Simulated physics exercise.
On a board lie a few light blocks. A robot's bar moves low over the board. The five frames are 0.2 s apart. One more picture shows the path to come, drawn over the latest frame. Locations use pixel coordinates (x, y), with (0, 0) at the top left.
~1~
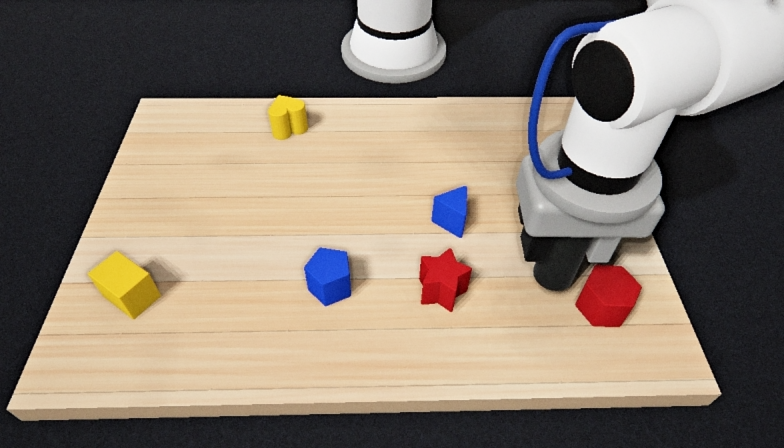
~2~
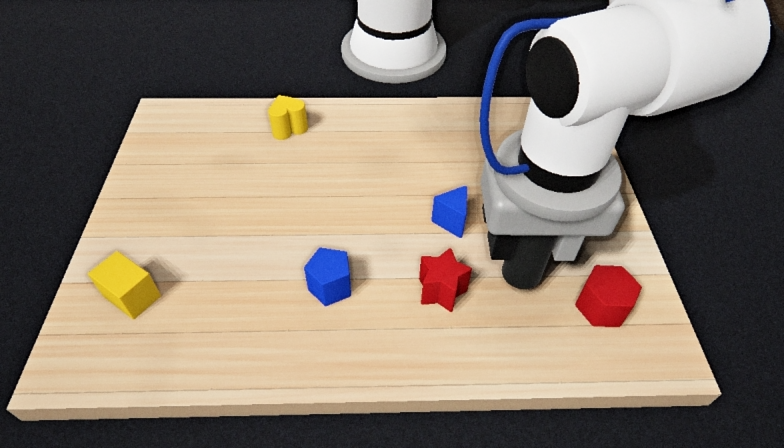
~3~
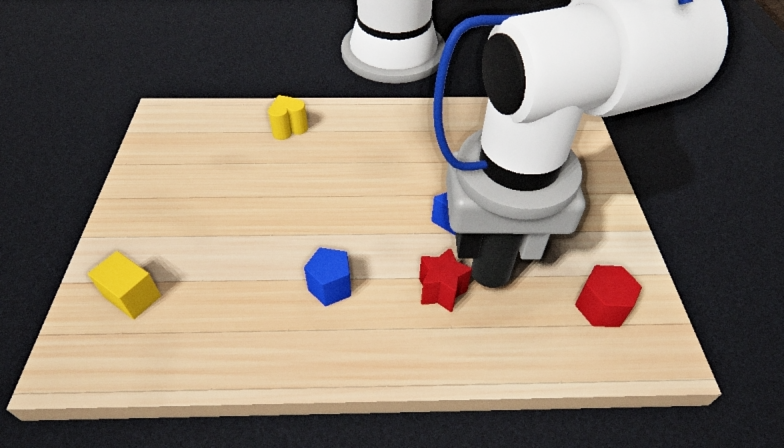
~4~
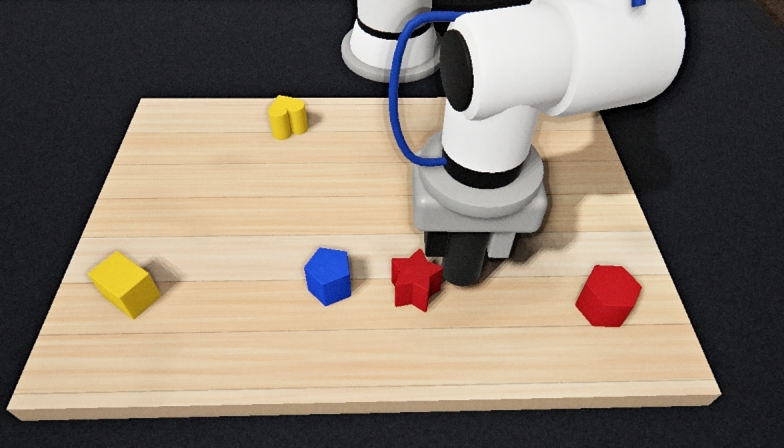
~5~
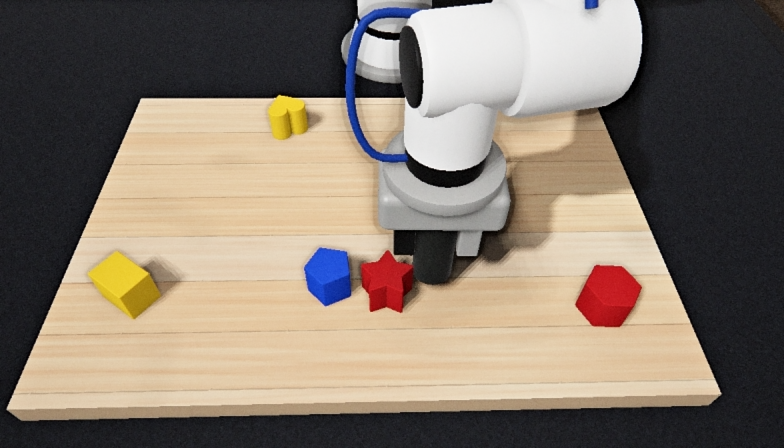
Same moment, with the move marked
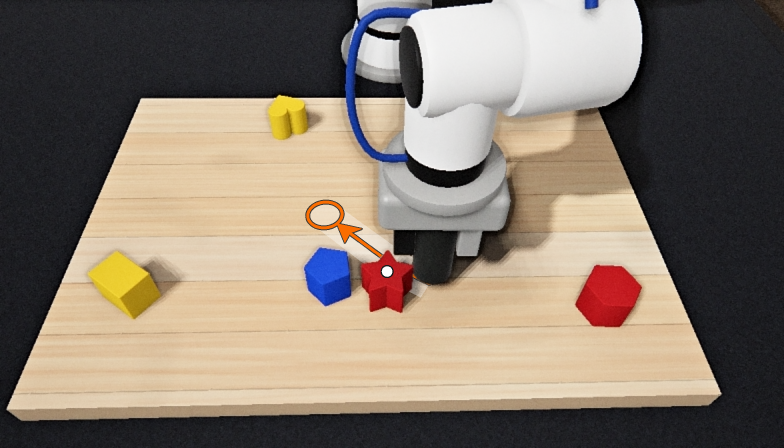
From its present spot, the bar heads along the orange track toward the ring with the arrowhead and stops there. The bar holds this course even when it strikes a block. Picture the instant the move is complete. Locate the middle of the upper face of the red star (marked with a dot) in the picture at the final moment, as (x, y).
Pixel (365, 258).
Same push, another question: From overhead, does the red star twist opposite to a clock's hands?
Yes.
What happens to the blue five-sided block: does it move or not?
When the path is over, the blue five-sided block has left its spot.
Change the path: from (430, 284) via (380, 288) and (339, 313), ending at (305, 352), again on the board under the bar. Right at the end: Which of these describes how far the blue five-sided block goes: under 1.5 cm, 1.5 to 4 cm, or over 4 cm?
Above 4 cm.
Path on the board, from (430, 284) via (390, 262) and (356, 238), ending at (325, 215); the dot is on the red star.
The first path, step by step. One third of the way, bar at (389, 247); blue five-sided block at (321, 268), turned 15° clockwise; red star at (365, 265), turned 65° anticlockwise.
Two thirds of the way, bar at (355, 223); blue five-sided block at (318, 270), turned 15° clockwise; red star at (364, 258), turned 90° anticlockwise.
At the end, bar at (323, 200); blue five-sided block at (318, 270), turned 15° clockwise; red star at (364, 258), turned 90° anticlockwise; blue triangle in place.
